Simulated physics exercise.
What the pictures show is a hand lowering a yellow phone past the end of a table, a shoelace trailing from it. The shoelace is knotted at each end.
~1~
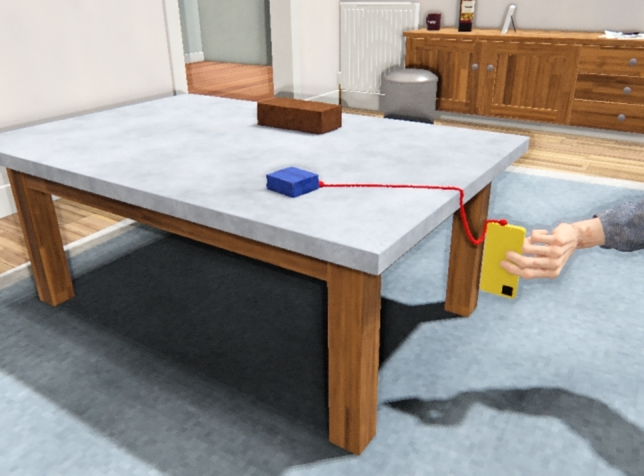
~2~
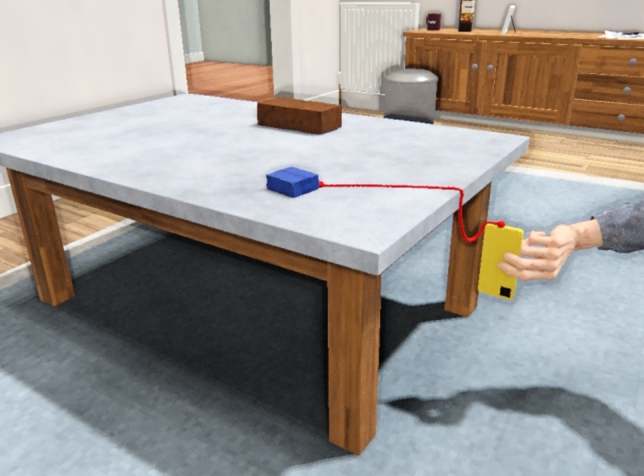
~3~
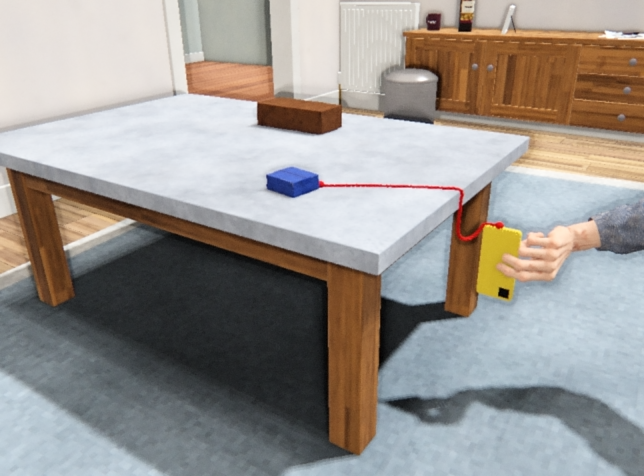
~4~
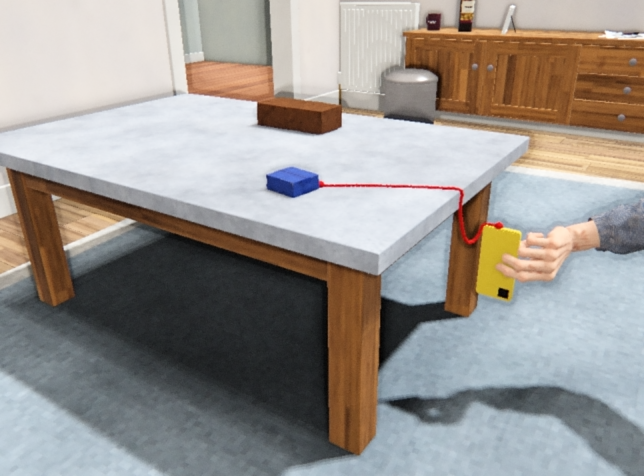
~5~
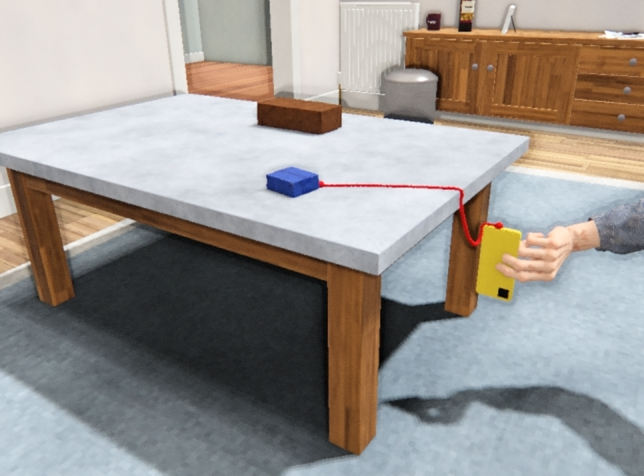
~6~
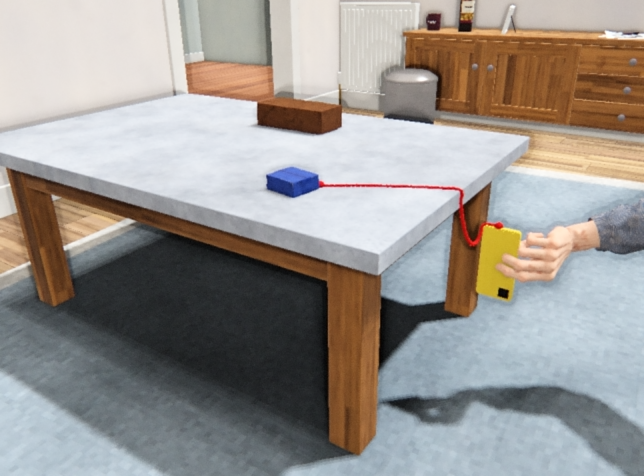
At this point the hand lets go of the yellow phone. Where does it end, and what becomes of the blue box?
The yellow phone goes all the way down; the blue box is yanked off.
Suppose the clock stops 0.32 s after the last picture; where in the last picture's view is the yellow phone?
Around (478, 370).
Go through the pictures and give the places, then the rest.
In the first picture, yellow phone (502, 261); brick (299, 103); blue box (292, 174).
In the second picture, yellow phone (500, 262).
In the third picture, yellow phone (498, 263).
In the fourth picture, yellow phone (498, 263); shoelace through (377, 186) (445, 188).
In the fifth picture, yellow phone (498, 263); shoelace through (377, 186) (445, 188).
In the sixth picture, yellow phone (498, 263); brick (299, 103); blue box (292, 174); shoelace tied to the box, with little slack.
Then, 0.32 s later than the last view, phone on the floor near (478, 370); brick as before; box tugged along near (393, 185).
Then, 0.58 s later than the last view, phone on the floor near (466, 418); brick as before; box over the edge.
Finally, phone on the floor near (466, 418); brick as before; box down on the floor. The yellow phone lands on the floor and the blue box follows it down.
